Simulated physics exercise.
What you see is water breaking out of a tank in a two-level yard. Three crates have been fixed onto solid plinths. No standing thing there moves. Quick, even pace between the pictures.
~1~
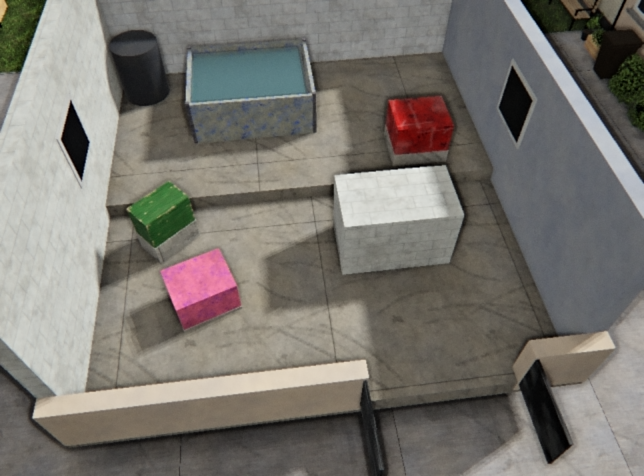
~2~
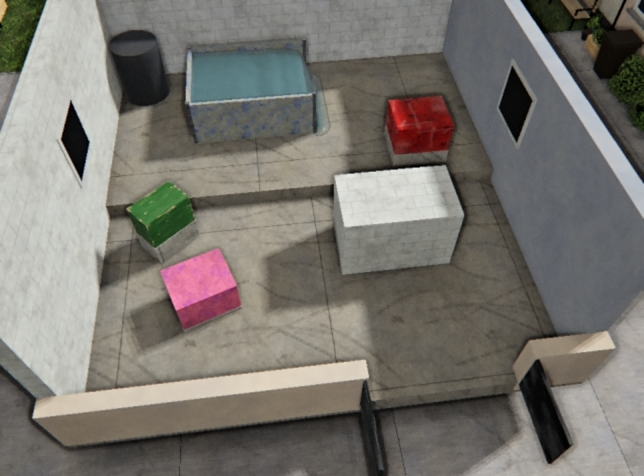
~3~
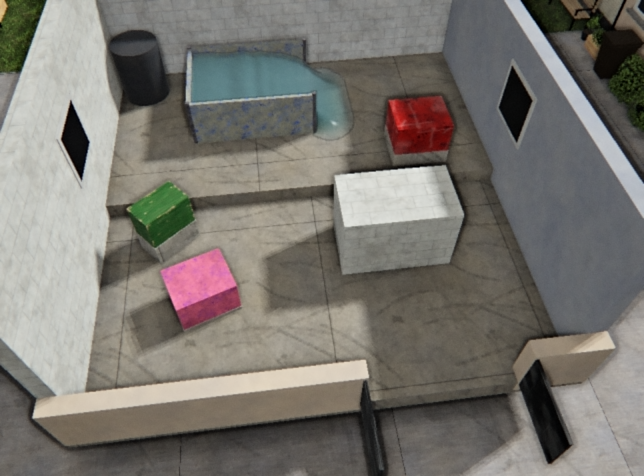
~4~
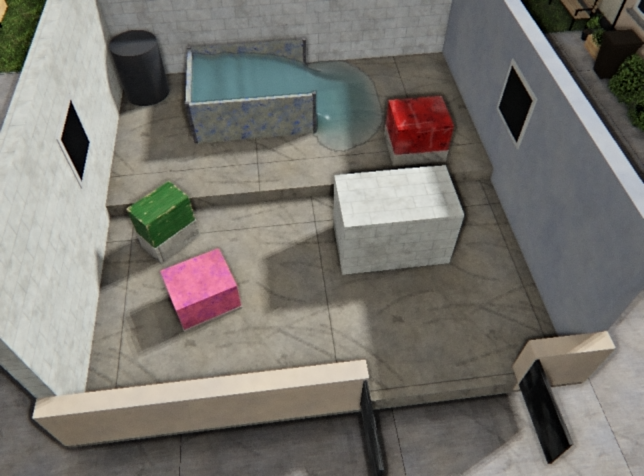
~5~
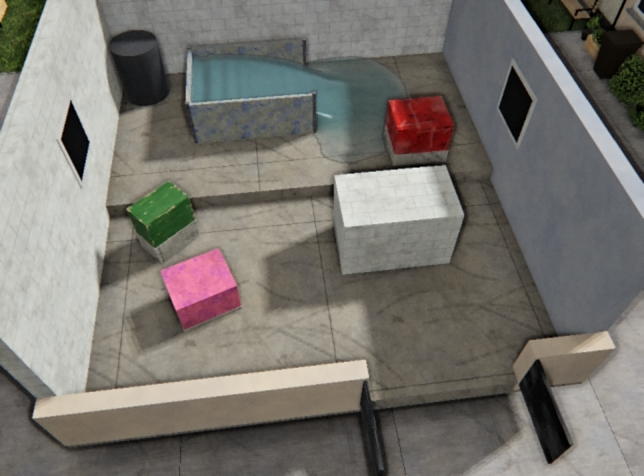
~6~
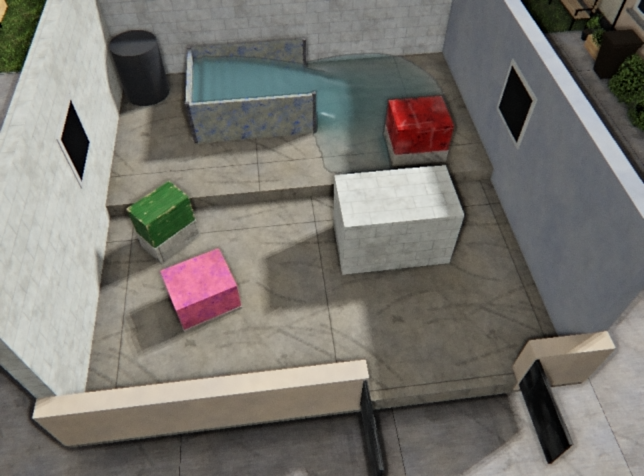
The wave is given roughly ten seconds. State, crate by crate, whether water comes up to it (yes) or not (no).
Green crate - no; pink crate - yes; red crate - yes.
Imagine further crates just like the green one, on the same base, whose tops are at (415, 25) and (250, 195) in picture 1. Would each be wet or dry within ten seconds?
Becomes wet, is left dry.
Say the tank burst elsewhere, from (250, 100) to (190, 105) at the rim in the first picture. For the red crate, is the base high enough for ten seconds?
The red crate stays clear.
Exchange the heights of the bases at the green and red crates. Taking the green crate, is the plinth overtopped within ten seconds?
The green crate is not reached.
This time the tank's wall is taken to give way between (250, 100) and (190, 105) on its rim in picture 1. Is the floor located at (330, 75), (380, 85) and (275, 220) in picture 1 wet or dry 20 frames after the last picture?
First: Spared by the leak. Second: Spared by the leak. Third: Reached by the flood.
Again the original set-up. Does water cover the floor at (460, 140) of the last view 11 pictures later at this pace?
Answer: Flooding.
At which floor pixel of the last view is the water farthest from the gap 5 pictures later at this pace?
I'd say at around (485, 181).
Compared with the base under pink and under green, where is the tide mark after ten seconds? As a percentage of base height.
In turn 210 and 30 per cent.
A moment on, water covers 20 % of the floor; the green crate not reached, the pink crate not reached, the red crate water round its plinth.
Next, water covers 30 % of the floor; the green crate not reached, the pink crate not reached, the red crate water round its plinth.
Then, water covers 45 % of the floor; the green crate water round its plinth, the pink crate not reached, the red crate water round its plinth.
Later, water covers 65 % of the floor; the green crate water round its plinth, the pink crate water round its plinth, the red crate water round its plinth.
In the end, water covers 90 % of the floor; the green crate stayed above the water, the pink crate was topped, the red crate was topped.
